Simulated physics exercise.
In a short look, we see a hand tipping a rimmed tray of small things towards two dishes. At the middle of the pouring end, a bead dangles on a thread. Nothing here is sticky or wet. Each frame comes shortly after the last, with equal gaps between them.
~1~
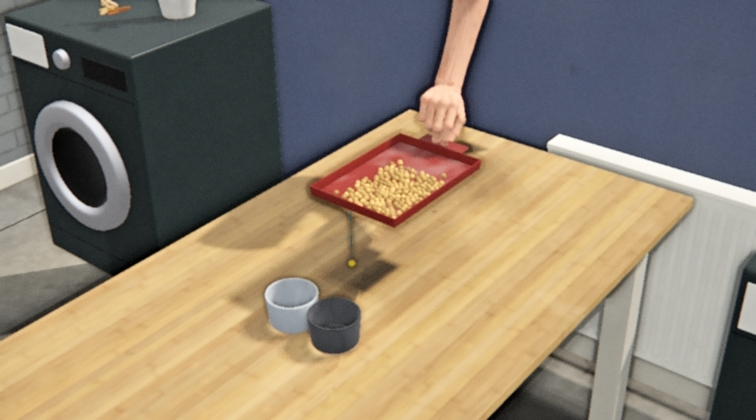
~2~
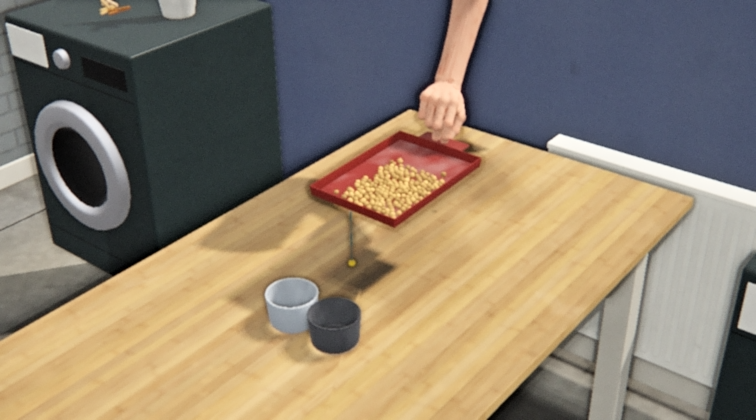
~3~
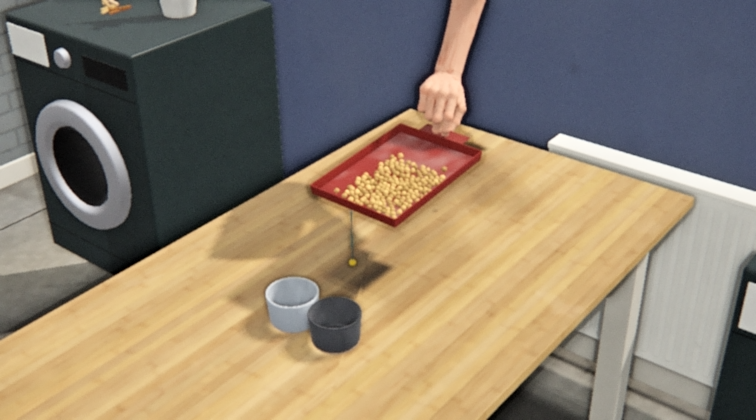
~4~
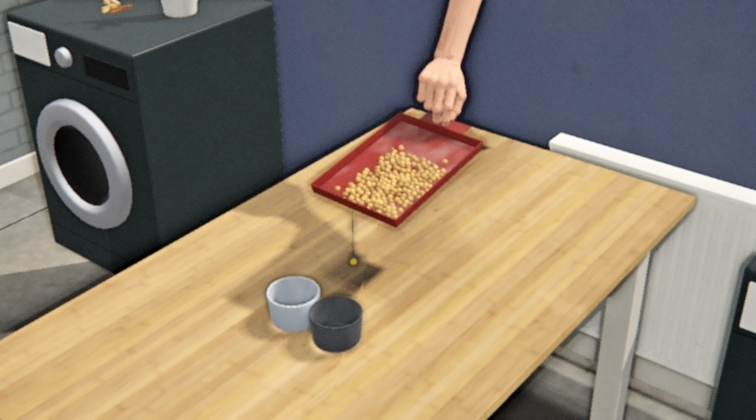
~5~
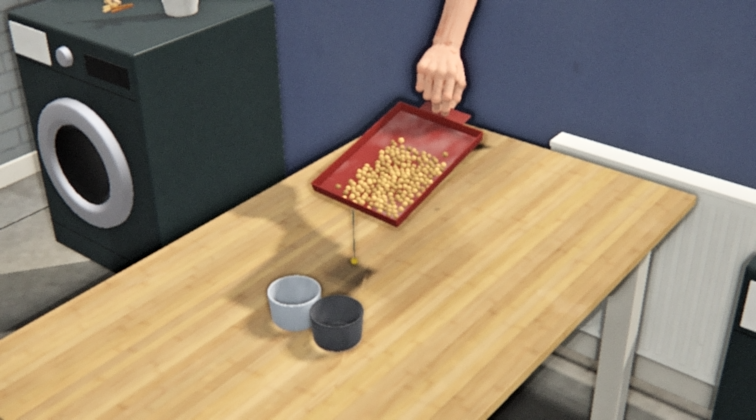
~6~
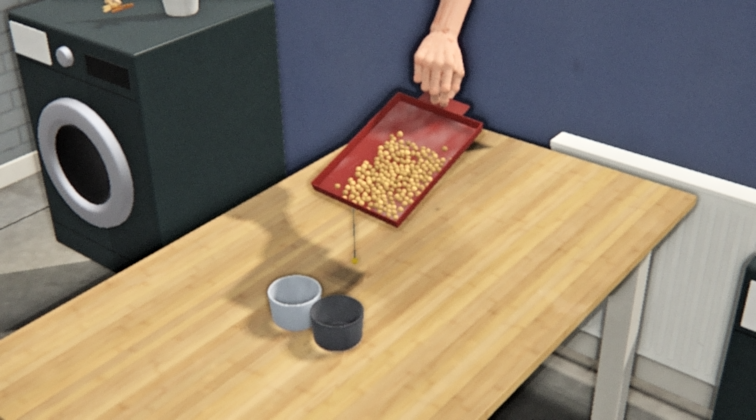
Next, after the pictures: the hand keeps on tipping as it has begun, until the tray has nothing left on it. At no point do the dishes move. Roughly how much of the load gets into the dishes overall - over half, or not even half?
Catch falls short of half.
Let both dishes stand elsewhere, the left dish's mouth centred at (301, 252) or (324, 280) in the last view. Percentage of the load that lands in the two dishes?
Around 10 and around 90 per cent, in that order.
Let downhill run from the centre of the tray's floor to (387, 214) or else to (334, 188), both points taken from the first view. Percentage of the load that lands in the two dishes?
I'd put it at some 0 % and then some 0 %.
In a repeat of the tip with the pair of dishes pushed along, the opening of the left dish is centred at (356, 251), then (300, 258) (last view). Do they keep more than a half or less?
Result - try one, below the halfway mark; try two, below the halfway mark.
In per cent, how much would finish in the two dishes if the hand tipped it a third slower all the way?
Something like 10 percent, give or take.
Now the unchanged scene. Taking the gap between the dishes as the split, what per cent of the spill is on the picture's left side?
Near 10 in a hundred.
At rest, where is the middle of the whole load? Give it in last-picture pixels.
Close to (357, 316) in the last picture.
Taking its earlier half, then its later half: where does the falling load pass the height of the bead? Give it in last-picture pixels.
Points: About (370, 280), then about (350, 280).
Just after the last frame, tray tipped steeply; almost all on the tray; just a few in the air.
A moment on, tray tipped past a quarter turn; almost all on the tray; just a few in the right dish; just a few in the air.
Further on, tray tipped past a quarter turn; about a tenth in the right dish; about a tenth in the left dish; the larger part outside both.
When it is over, tray tipped past a quarter turn; about a tenth in the right dish; about a tenth in the left dish; the larger part outside both.
